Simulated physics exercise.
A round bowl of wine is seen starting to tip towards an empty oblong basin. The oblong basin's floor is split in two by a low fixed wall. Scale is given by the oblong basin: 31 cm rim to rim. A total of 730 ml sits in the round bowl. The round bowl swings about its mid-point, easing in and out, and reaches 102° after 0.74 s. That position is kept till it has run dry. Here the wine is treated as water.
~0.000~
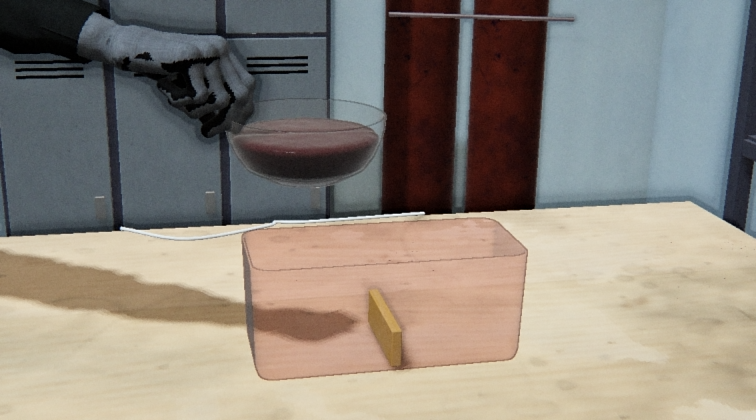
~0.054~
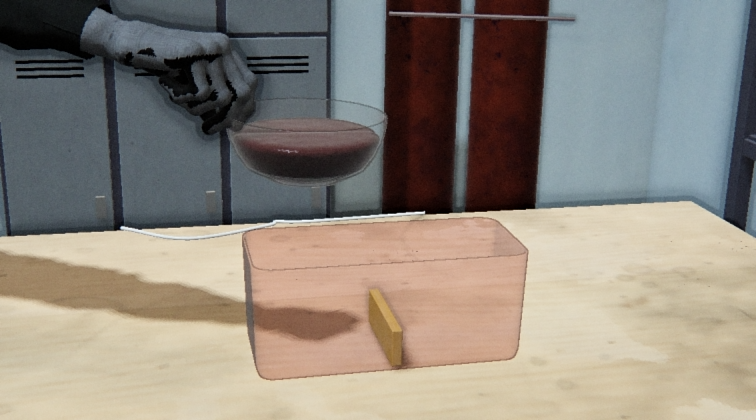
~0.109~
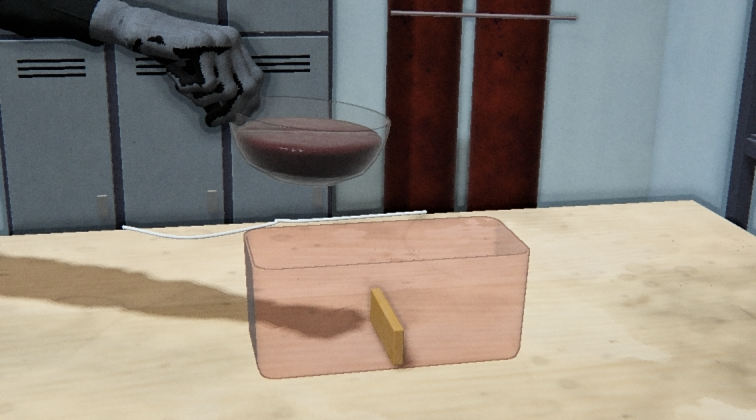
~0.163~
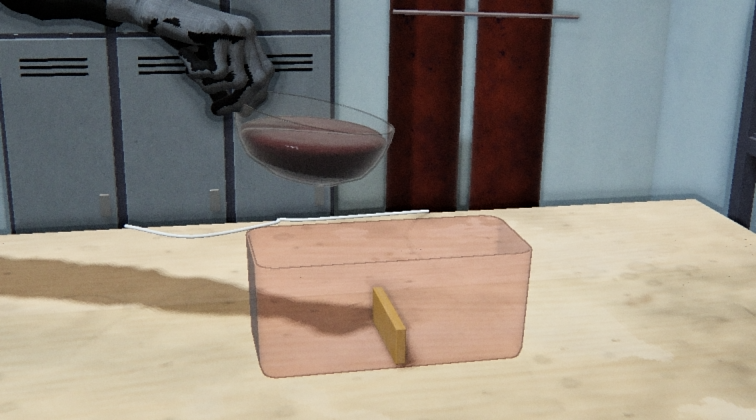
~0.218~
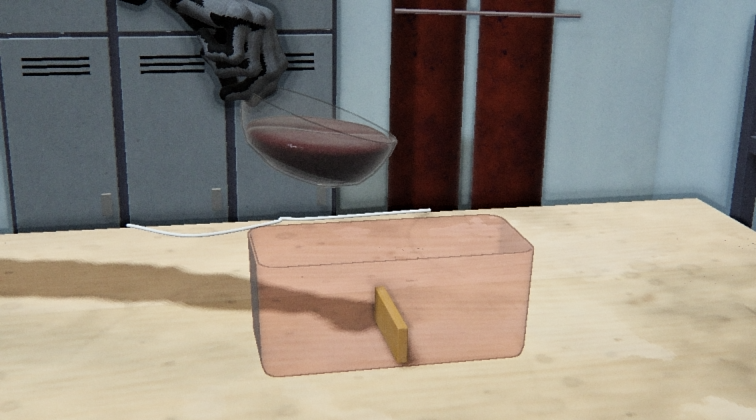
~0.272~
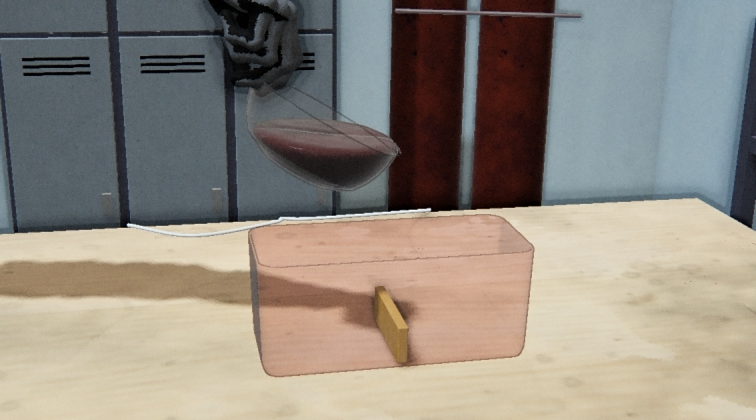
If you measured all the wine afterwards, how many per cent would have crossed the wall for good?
Around 71 per cent would have crossed.
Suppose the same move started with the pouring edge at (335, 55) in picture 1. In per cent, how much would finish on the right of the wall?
Result then: Approx. 45 %.
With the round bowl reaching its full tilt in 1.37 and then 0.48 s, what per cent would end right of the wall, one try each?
Roughly 85 per cent the first time and 60 per cent the second.
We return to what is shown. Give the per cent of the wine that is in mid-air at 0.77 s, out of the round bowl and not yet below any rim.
Some 4 % is up in the air.
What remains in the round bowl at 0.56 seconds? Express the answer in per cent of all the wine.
Near 14 in a hundred.
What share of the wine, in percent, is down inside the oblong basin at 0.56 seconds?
Roughly 56 percent of it.
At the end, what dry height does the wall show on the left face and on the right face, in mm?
Left 34 mm, right 16 mm.
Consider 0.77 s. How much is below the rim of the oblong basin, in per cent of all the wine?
Near 94 per cent of the total.
After 0.56 s the tilt is 88° and 15 per cent is still to pour, 1 is left of the wall and 56 right of it.
After 0.77 s the tilt is 102° and 1 per cent is still to pour, 21 is left of the wall and 73 right of it.
After 1.00 s the tilt is 102° and 0 per cent is still to pour, 26 is left of the wall and 72 right of it.
After 1.24 s the tilt is 102° and 0 per cent is still to pour, 27 is left of the wall and 71 right of it.
In the end 27 per cent lies left of the wall, 71 right of it and 2 outside.
